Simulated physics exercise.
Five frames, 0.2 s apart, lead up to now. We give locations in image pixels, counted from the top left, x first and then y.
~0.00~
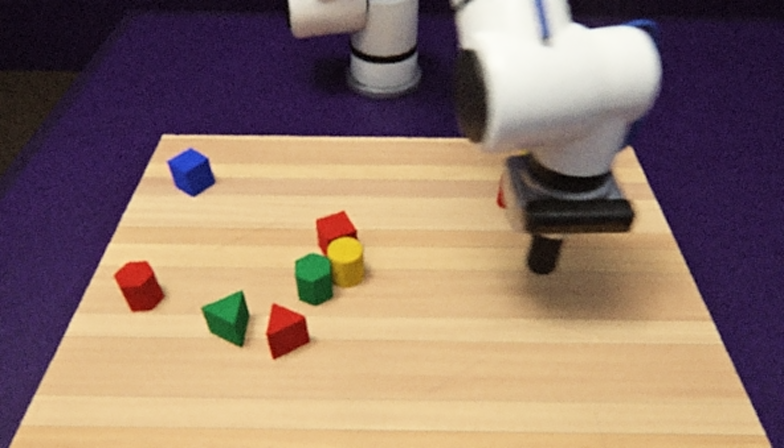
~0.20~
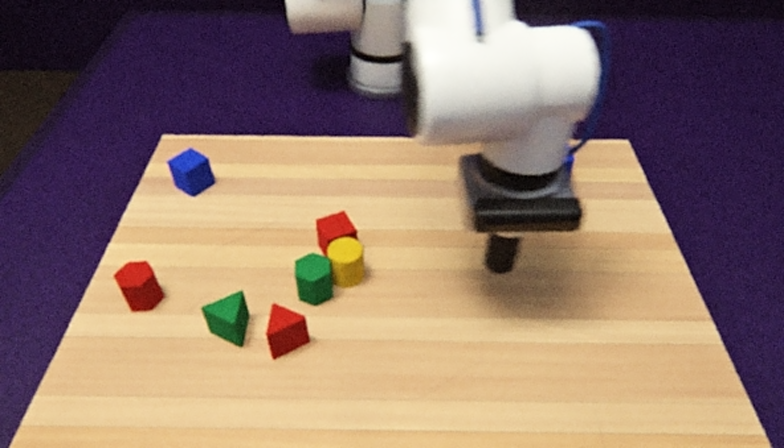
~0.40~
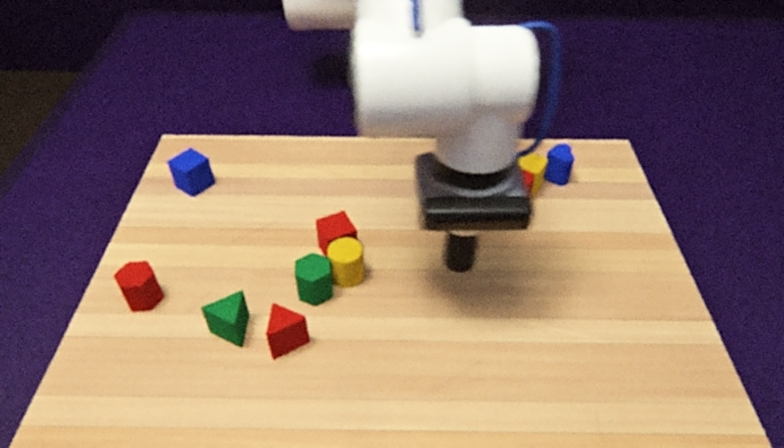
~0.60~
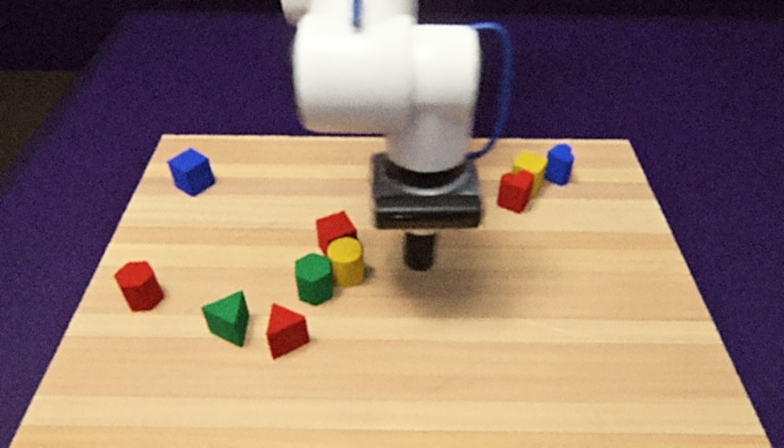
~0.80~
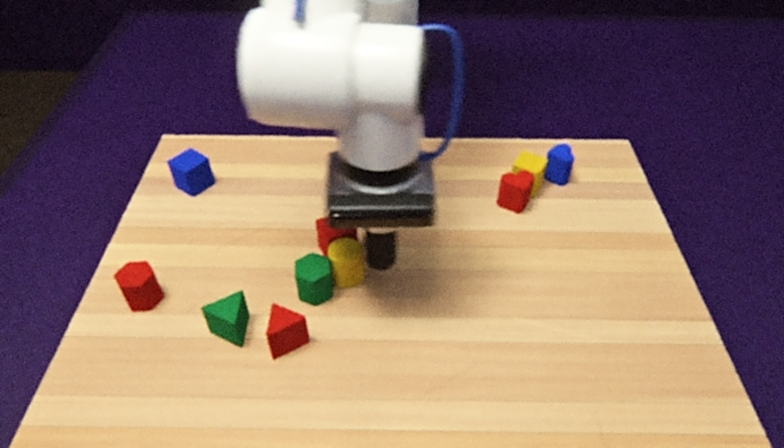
A robot arm glides steadily left above a wooden board while the colored blocks stay still.
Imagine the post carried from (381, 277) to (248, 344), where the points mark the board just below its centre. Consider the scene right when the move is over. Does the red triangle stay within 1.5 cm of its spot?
No, that is not what happens.
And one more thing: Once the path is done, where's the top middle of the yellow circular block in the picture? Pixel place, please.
For the centre of its top, I'd go with (321, 251).
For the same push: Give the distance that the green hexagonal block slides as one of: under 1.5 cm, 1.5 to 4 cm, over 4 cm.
Ends 1.5 to 4 cm away.
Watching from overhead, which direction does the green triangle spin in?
Seen from above, its turn is clockwise.
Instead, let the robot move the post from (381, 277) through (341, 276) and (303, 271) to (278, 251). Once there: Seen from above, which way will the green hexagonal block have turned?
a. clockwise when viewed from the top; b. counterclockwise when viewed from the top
I'll go with b - counterclockwise when viewed from the top.
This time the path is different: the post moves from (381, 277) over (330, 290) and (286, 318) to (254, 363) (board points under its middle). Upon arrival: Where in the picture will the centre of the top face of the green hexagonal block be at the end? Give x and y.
Its top middle is near (253, 280).
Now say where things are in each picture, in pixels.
In the first frame, post tip (541, 264); block tops, green triangle (226, 306); red triangle (282, 318); green hexagonal block (312, 266); yellow circular block (345, 249).
In the second frame, post (499, 263); blocks unchanged.
In the third frame, post (459, 262); blocks unchanged.
In the fourth frame, post (420, 261); blocks unchanged.
In the fifth frame, post (381, 259); green triangle (226, 306); red triangle (282, 318); green hexagonal block (312, 266); yellow circular block (345, 249).
The first path, step by step. One third of the way, post (337, 281); green hexagonal block (291, 269), turned 45° anticlockwise; yellow circular block (321, 251).
Two thirds of the way, post (292, 303); green hexagonal block (277, 272); yellow circular block (321, 251).
At the end, post (243, 327); green triangle (216, 308), turned 25° clockwise; red triangle (262, 336), turned 60° anticlockwise; green hexagonal block (277, 272); yellow circular block (321, 251).
